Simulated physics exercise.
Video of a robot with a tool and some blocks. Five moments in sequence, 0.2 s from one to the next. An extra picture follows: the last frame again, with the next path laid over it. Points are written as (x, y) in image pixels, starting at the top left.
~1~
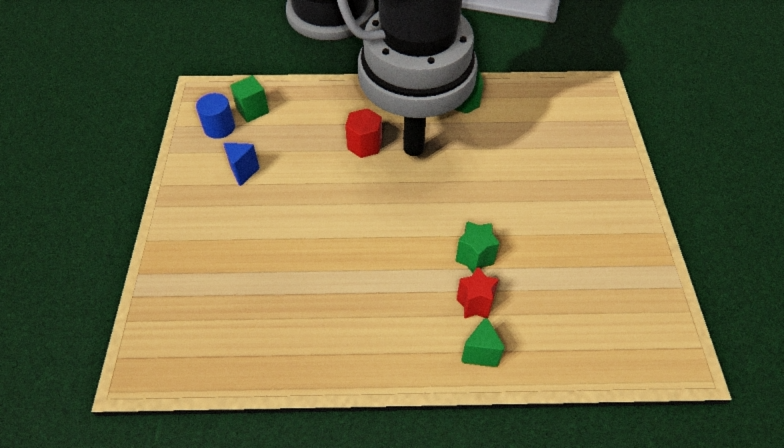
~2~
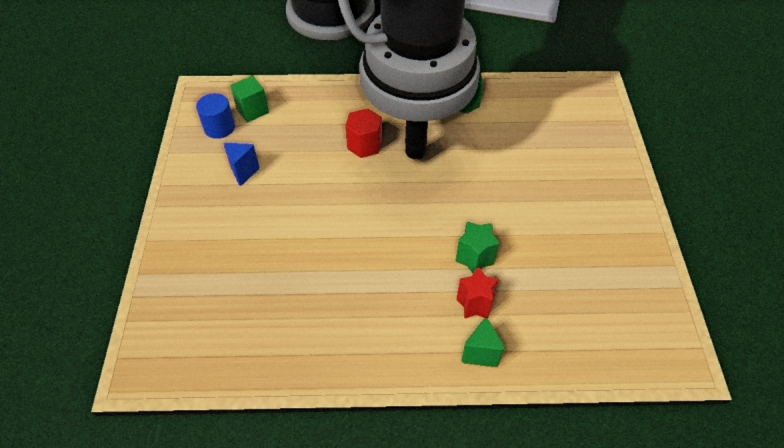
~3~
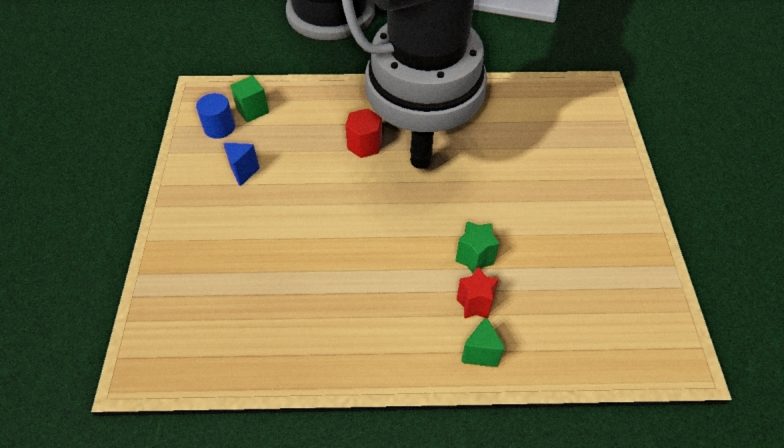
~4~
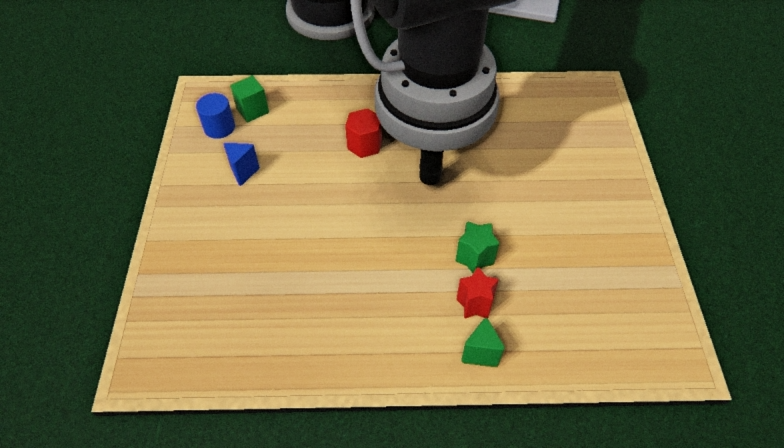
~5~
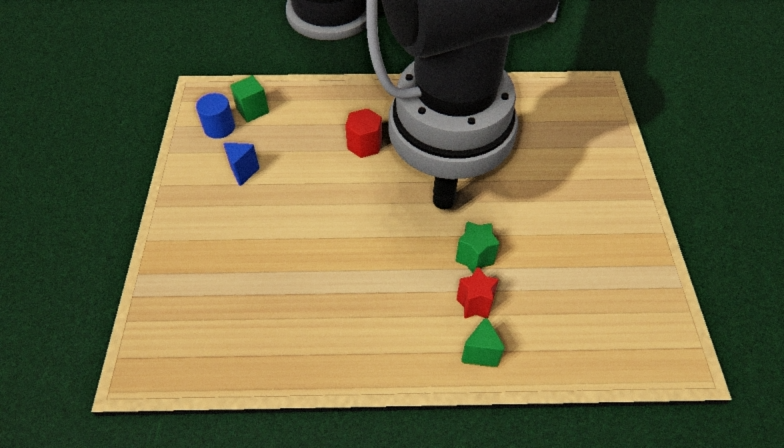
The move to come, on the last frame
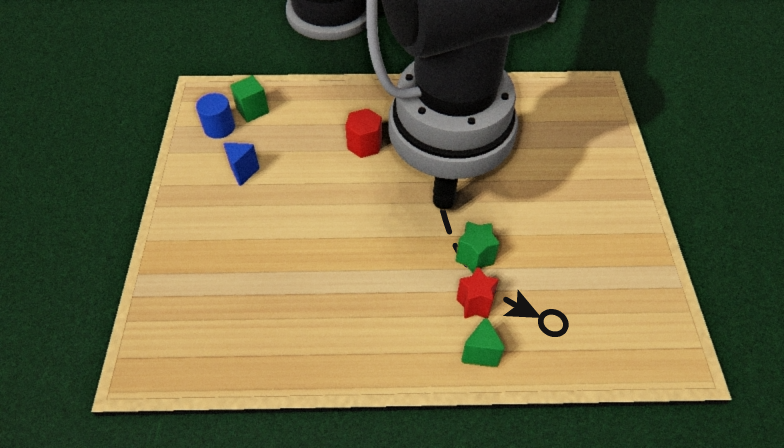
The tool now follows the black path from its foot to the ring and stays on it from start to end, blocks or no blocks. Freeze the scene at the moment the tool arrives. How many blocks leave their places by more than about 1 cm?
That push would leave one block displaced by more than about 1 cm.
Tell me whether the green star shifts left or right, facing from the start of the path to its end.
Left.
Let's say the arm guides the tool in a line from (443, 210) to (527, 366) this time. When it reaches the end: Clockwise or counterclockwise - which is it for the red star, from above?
Watching from overhead, you'd notice the red star rotating clockwise.
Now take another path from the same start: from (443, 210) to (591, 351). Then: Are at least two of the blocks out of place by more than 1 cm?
In short: No.
The line goes from (443, 210) through (460, 254) and (498, 294) to (553, 323).
On the path given first. One third of the way, tool (461, 247); green star (489, 243).
Two thirds of the way, tool (501, 287); green star (521, 257), turned 70° anticlockwise; red star (481, 288).
At the end, tool (557, 316); green star (524, 257), turned 80° anticlockwise; red star (481, 288), turned 10° clockwise; green triangular piece unmoved.
